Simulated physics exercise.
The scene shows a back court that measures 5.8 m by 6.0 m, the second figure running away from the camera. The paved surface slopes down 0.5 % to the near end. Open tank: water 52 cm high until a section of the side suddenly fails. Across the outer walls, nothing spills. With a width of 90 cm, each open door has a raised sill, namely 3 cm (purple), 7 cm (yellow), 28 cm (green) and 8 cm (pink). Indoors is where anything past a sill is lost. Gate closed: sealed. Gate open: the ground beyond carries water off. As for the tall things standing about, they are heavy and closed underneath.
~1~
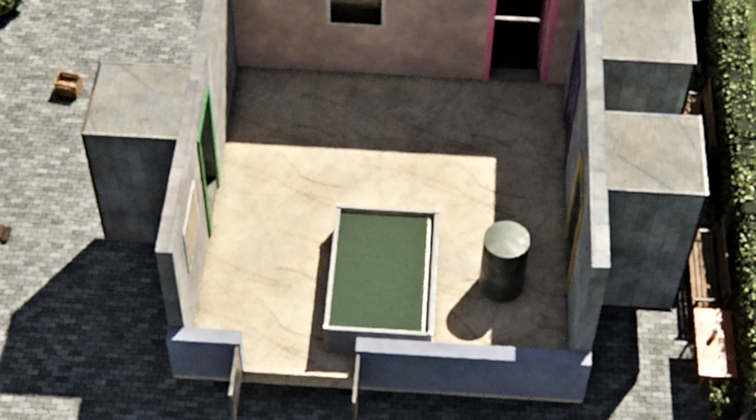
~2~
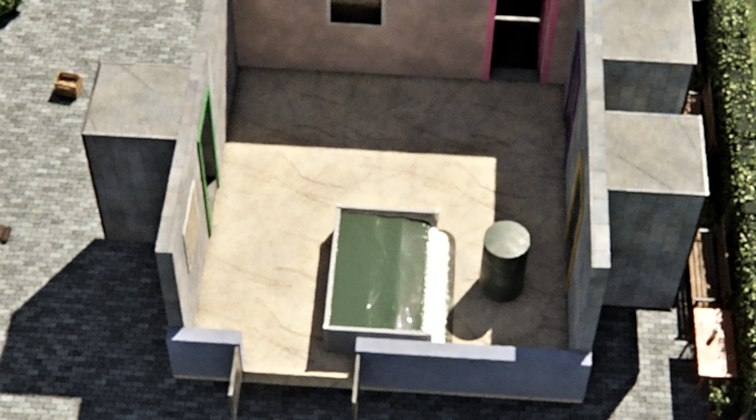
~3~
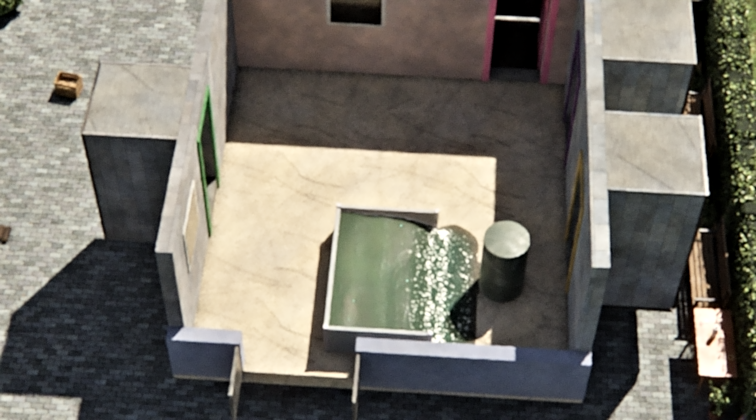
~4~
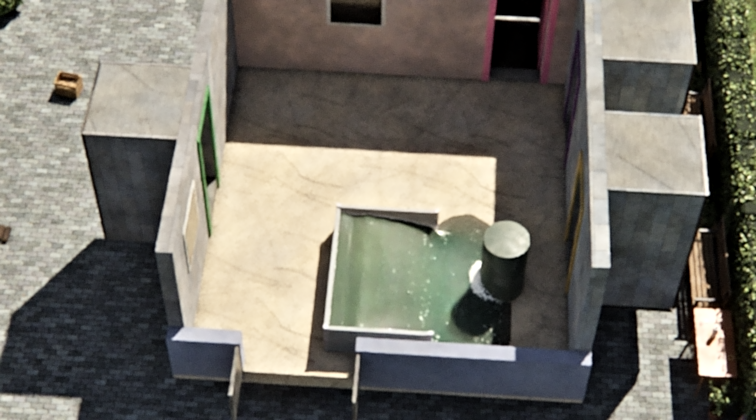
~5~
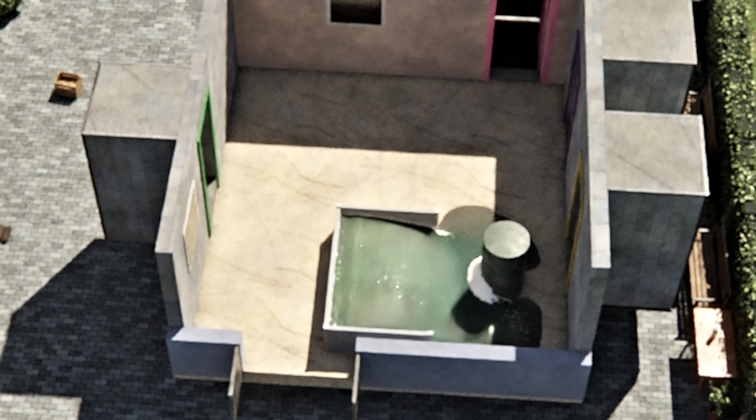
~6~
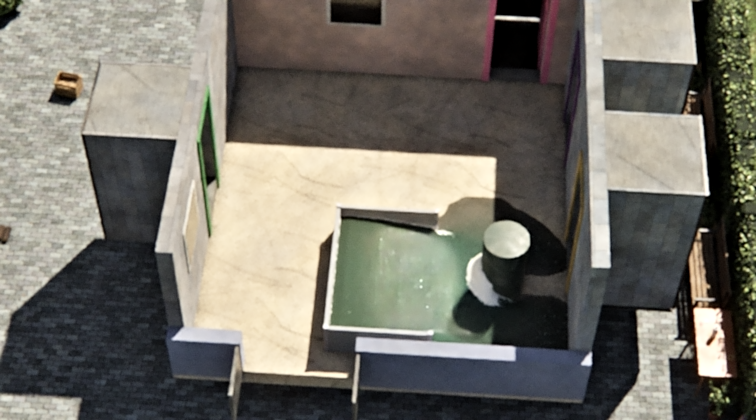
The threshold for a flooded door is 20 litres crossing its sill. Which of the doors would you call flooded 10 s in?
I would call the purple door flooded; I would call the yellow door flooded; I would call the green door not flooded; I would call the pink door flooded.
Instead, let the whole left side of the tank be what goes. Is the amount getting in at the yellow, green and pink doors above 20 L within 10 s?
Door by door - yellow: Within bounds, green: Within bounds, pink: Within bounds.
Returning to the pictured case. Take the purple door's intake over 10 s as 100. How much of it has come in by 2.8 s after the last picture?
25 percent or so by then.
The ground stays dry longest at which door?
It's the green door that comes last.
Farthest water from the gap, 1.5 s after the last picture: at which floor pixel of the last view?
Around pixel (556, 85).
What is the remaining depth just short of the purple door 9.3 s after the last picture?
Reading: Close to 6.5 cm.
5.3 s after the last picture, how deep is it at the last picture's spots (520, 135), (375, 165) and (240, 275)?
5, 1 and 0 cm.
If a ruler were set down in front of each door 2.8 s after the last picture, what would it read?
In cm: Purple 7, yellow 11, green 0, pink 16.
Then, 0.7 s after the last picture water covers 20 % of the floor and is deepest (55 cm) near (559, 377); purple door not reached, yellow door 12 cm at the sill, 17 L in, green door not reached, pink door not reached.
Then, 1.5 s after the last picture water covers 30 % of the floor and is deepest (34 cm) near (535, 375); purple door 8 cm at the sill, 1 L in, yellow door 14 cm at the sill, 39 L in, green door not reached, pink door not reached.
Then, 2.8 s after the last picture water covers 40 % of the floor and is deepest (18 cm) near (558, 336); purple door 7 cm at the sill, 15 L in, yellow door 11 cm at the sill, 66 L in, green door not reached, pink door 16 cm at the sill, 9 L in.
Then, 5.3 s after the last picture water covers 60 % of the floor and is deepest (12 cm) near (239, 68); purple door 6 cm at the sill, 31 L in, yellow door 6 cm at the sill, 74 L in, green door not reached, pink door 11 cm at the sill, 81 L in.
Then, 9.3 s after the last picture water covers 90 % of the floor and is deepest (9 cm) near (558, 356); purple door 6 cm at the sill, 66 L in, yellow door 6 cm at the sill, 74 L in, green door 4 cm at the sill, 0 L in, pink door 5 cm at the sill, 88 L in.
